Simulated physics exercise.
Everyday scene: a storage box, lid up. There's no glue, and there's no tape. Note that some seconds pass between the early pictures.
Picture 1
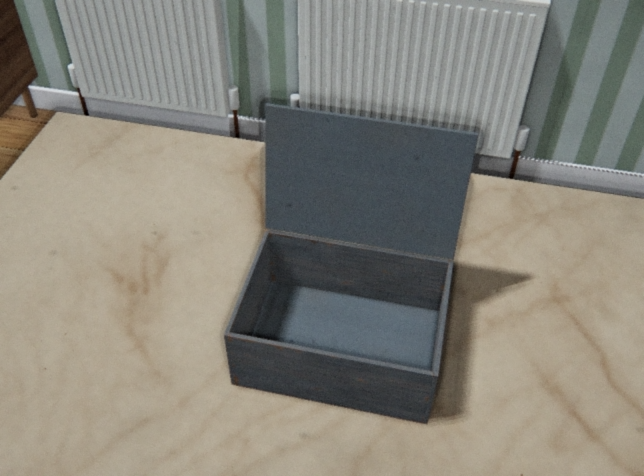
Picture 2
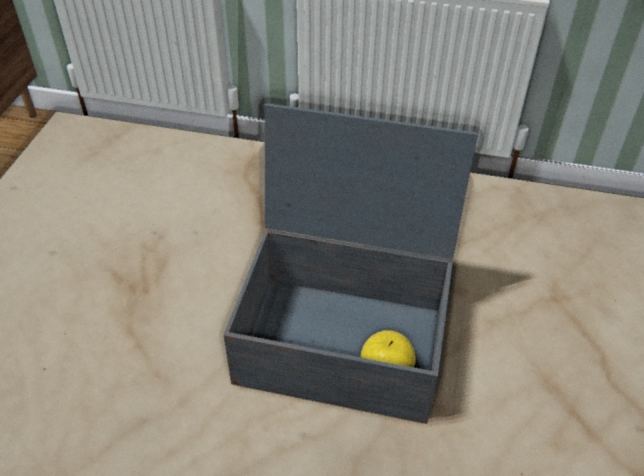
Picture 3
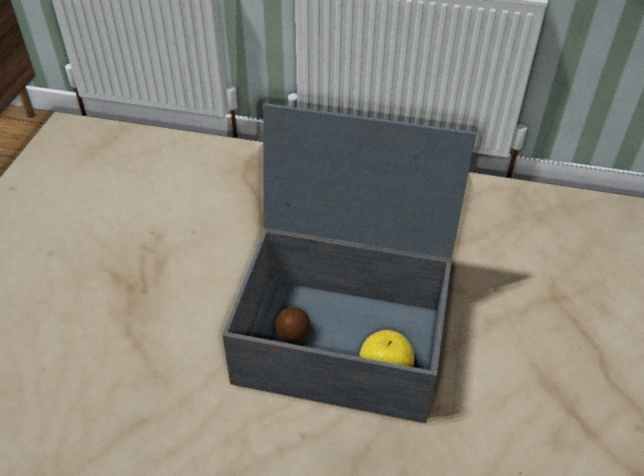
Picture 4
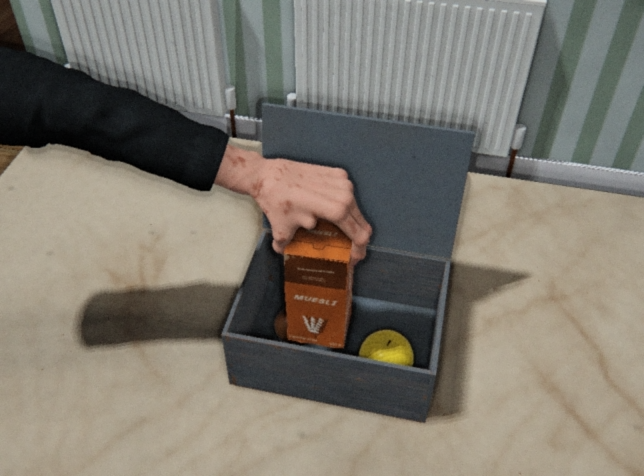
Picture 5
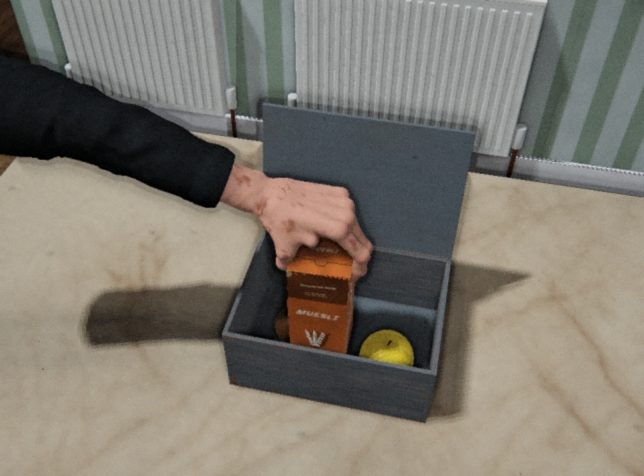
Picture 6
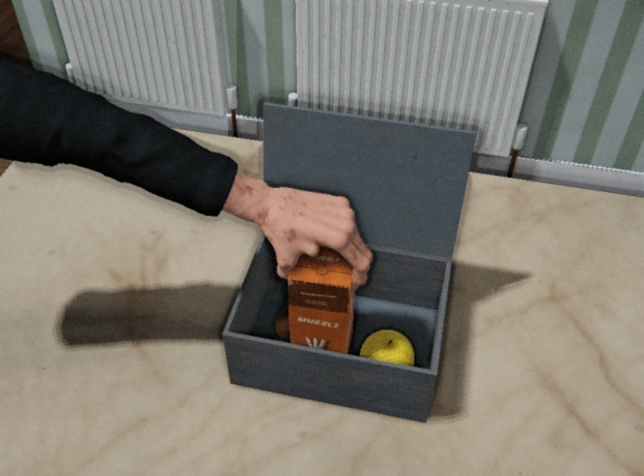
In a grey box, a yellow fruit and brown ball appear, then a hand lowers an orange carton.
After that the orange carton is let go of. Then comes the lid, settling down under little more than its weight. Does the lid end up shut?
No.
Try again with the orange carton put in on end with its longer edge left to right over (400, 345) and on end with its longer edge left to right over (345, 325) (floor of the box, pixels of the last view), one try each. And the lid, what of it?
Try one: Lid stays raised; try two: Lid stays raised.
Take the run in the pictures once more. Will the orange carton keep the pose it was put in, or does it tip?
In the end, it keeps its orientation.
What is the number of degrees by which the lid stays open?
The answer is about 25 degrees.
Then, 0.80 s on from there, lid starting down; orange carton shifted about its own width near (330, 332); brown lemon shifted about its own width.
Then, 1.60 s on from there, lid 57° above the rim; orange carton shifted about its own width near (330, 332); brown lemon shifted about its own width.
In the end, lid 27° above the rim; moved from the start, orange carton and brown lemon; yellow apple unmoved. At the end, from the last picture's camera, orange carton near (330, 332).
